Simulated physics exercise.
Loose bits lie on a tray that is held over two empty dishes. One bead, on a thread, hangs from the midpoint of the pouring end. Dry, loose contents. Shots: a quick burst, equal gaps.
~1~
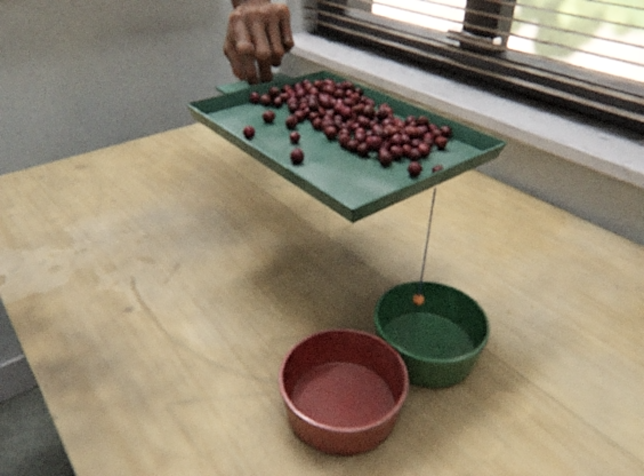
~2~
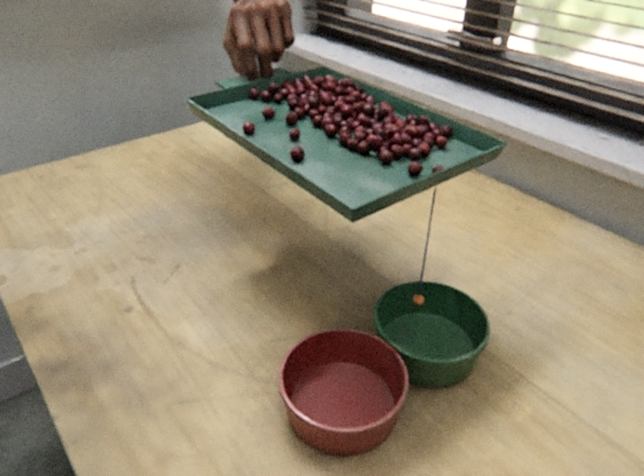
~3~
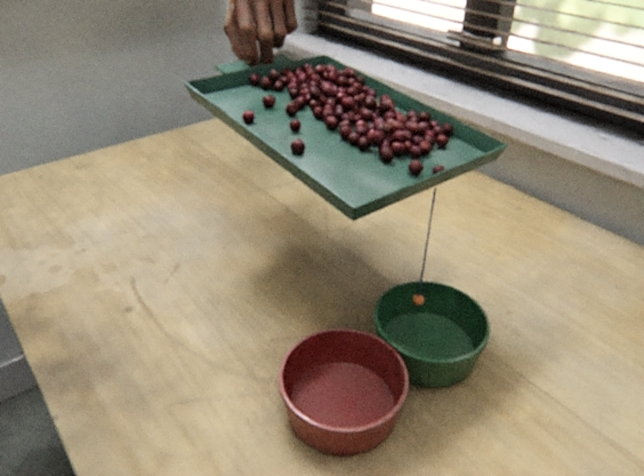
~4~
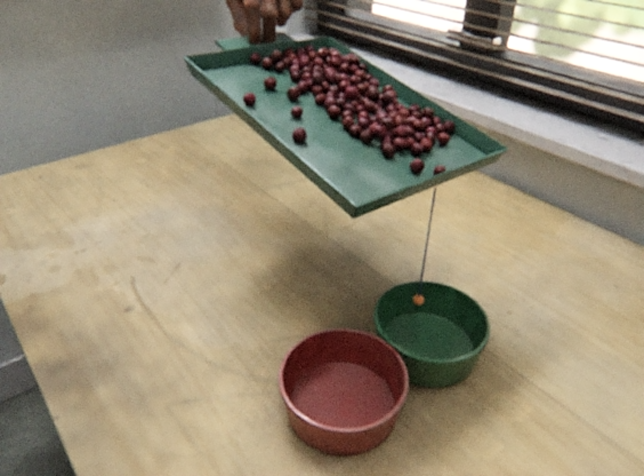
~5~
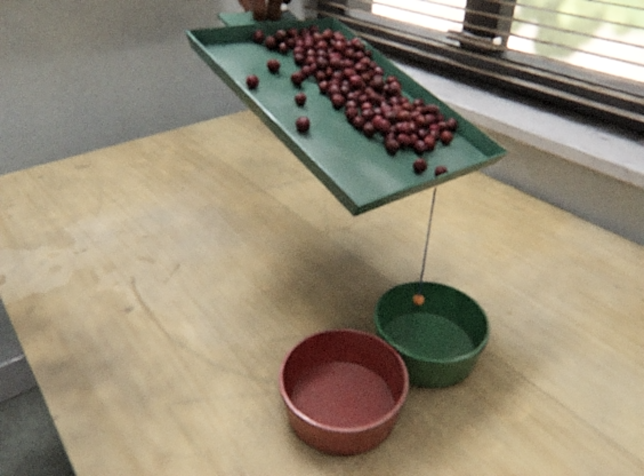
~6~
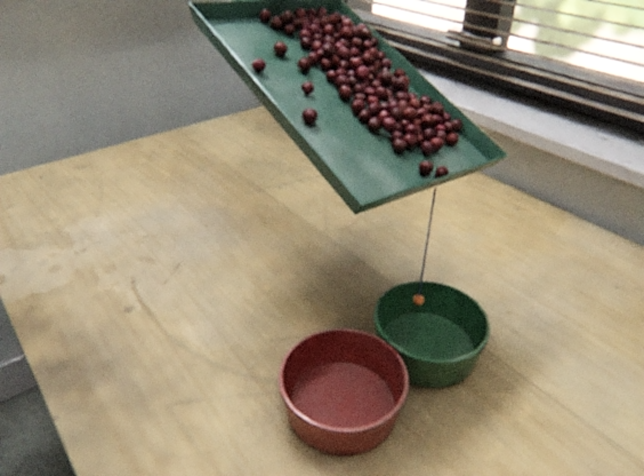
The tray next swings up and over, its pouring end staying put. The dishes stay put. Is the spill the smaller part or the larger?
Most never reaches the dishes.
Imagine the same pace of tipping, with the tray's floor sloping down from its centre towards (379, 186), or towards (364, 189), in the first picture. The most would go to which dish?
The first try: Left. The second: The left dish.
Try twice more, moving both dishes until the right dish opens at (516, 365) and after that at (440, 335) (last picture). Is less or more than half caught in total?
Well, not up to half at the first spot and not up to half at the second.
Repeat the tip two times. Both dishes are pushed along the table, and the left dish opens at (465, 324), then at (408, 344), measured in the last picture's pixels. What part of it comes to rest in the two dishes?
First 80 per cent, second 80 per cent.
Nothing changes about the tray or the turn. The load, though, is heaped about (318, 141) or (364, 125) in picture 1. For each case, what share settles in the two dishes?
Roughly 30 and 20 percent, in that order.
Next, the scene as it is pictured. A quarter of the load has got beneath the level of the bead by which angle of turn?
Around 80 degrees of turn.
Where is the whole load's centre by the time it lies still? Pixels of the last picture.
The centre settles at about (495, 338).
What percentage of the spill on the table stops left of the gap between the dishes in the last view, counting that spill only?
Estimate: About 0 percent.
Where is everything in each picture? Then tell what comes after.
In the first frame, corners of the pouring end (354, 204) and (500, 142), level; middle of the load (345, 114), dried cherries; left dish (385, 430); right dish (473, 364); bead on its thread (418, 300).
In the second frame, corners of the pouring end (354, 204) and (500, 142), level; middle of the load (345, 112).
In the third frame, corners of the pouring end (355, 203) and (501, 144), tipped barely, lowest at the right corner; middle of the load (346, 104).
In the fourth frame, corners of the pouring end (358, 201) and (502, 147), tipped a little, lowest at the right corner; middle of the load (349, 92).
In the fifth frame, corners of the pouring end (360, 200) and (502, 150), tipped clearly, lowest at the right corner; middle of the load (353, 80).
In the sixth frame, corners of the pouring end (363, 199) and (502, 153), tipped clearly, lowest at the right corner; middle of the load (359, 70), about a tenth on the move; left dish (385, 430); right dish (473, 364).
Just after the last frame, tray tipped steeply; the larger part on the tray; just a few in the right dish; just a few outside both; about a tenth in the air.
A moment on, tray tipped past a quarter turn; about a tenth on the tray; roughly a quarter in the right dish; roughly half outside both; roughly a quarter in the air.
Further on, tray tipped past a quarter turn; roughly a quarter in the right dish; roughly two thirds outside both.
When it is over, tray tipped past a quarter turn; not one in the left dish; roughly a quarter in the right dish; roughly two thirds outside both.
